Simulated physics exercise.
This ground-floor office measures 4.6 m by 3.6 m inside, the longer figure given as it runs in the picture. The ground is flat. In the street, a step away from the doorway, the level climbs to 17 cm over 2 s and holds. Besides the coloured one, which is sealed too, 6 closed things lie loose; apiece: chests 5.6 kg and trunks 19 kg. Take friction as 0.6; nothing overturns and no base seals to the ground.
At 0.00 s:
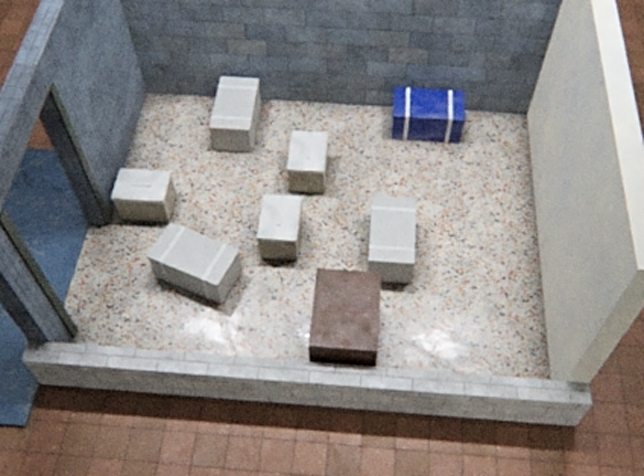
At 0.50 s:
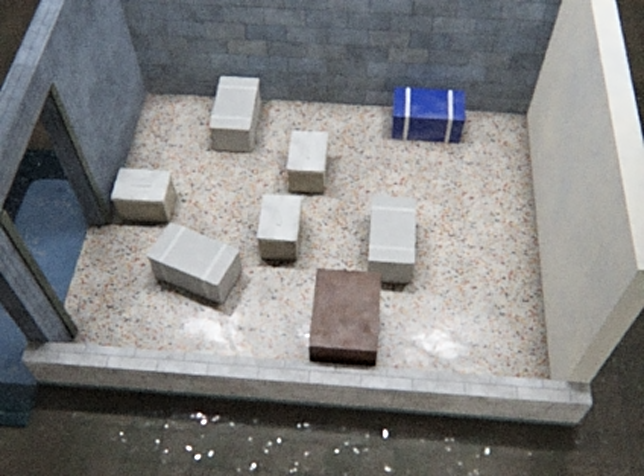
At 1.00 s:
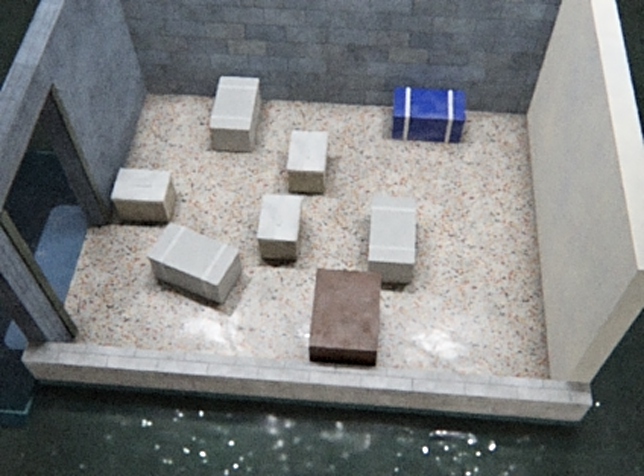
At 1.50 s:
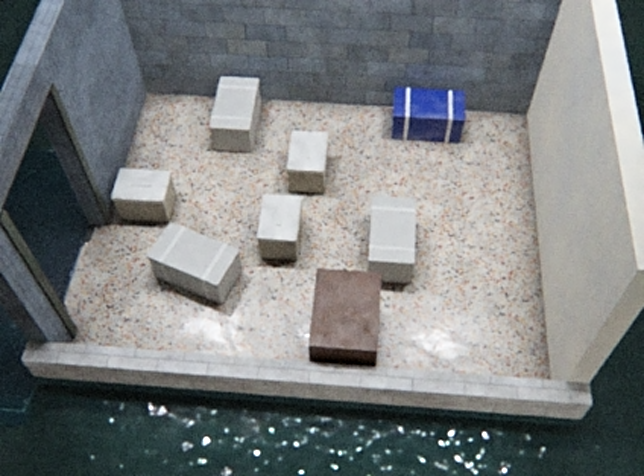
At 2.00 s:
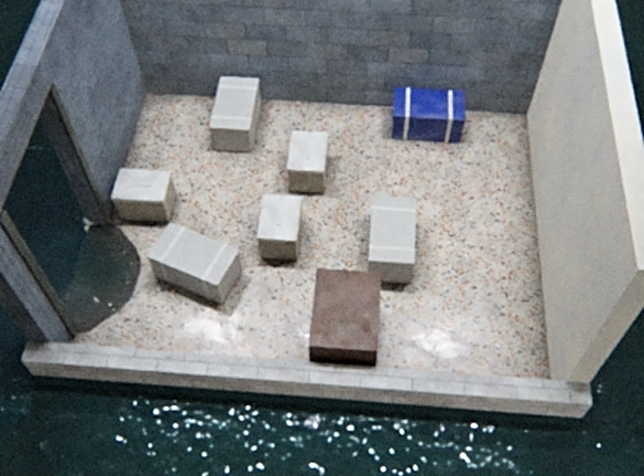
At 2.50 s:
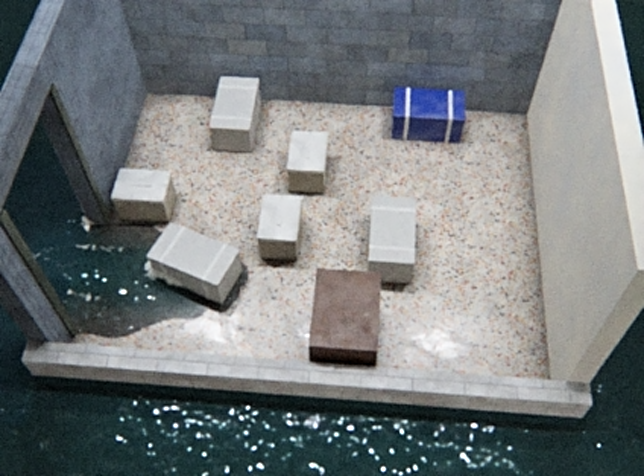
Ground-floor office seen from above, dark water covering the street outside, then spreading in through the left doorway past unmoving boxes.
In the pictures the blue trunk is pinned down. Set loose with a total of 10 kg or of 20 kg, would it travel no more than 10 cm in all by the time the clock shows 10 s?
For it, neither weight holds it.
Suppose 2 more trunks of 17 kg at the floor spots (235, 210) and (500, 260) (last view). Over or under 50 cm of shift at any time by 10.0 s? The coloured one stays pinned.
In turn: More, less.
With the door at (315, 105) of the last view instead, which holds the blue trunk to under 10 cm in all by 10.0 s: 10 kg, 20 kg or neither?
Then the smaller load will do.
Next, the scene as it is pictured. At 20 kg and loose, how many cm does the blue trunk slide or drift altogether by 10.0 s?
About 80 cm.
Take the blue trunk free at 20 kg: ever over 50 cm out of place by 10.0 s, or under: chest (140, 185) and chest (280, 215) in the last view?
In turn: Under, more.
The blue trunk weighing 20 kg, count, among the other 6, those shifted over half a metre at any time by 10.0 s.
I count 4.
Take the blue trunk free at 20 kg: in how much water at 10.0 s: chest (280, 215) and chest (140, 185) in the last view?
Roughly 7 and 2 cm.
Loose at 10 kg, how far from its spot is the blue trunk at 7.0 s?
Roughly 20 cm.
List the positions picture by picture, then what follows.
The blue trunk at (429, 103), on the bottom; water covers 0.0 m2; 0 of 7 have shifted, in the first frame.
The blue trunk at (429, 103) rests on the ground; water covers 0.0 m2; 0 of 7 have shifted, in the second frame.
The blue trunk at (429, 103), on the bottom; water covers 0.0 m2; 0 of 7 have shifted, in the third frame.
The blue trunk at (429, 103), on the bottom; 0.0 m2 under water; 0 of 7 have shifted, in the fourth frame.
The blue trunk at (429, 103), on the bottom; water covers 0.4 m2; 0 of 7 have shifted, in the fifth frame.
The blue trunk at (429, 103), on the bottom; 1.2 m2 under water; 0 of 7 have shifted, in the sixth frame.
After 3.5 s the blue trunk would be 0 cm from its start with 10 kg and 0 cm from its start with 20 kg; 0 cm of water round it then.
After 4.5 s the blue trunk would be 0 cm from its start with 10 kg and 0 cm from its start with 20 kg; 0 cm of water round it then.
After 7.0 s the blue trunk would be 23 cm from its start with 10 kg and 3 cm from its start with 20 kg; 5 cm of water round it then.
After 10.0 s the blue trunk would be 80 cm from its start with 10 kg and 78 cm from its start with 20 kg; 11 cm of water round it then.
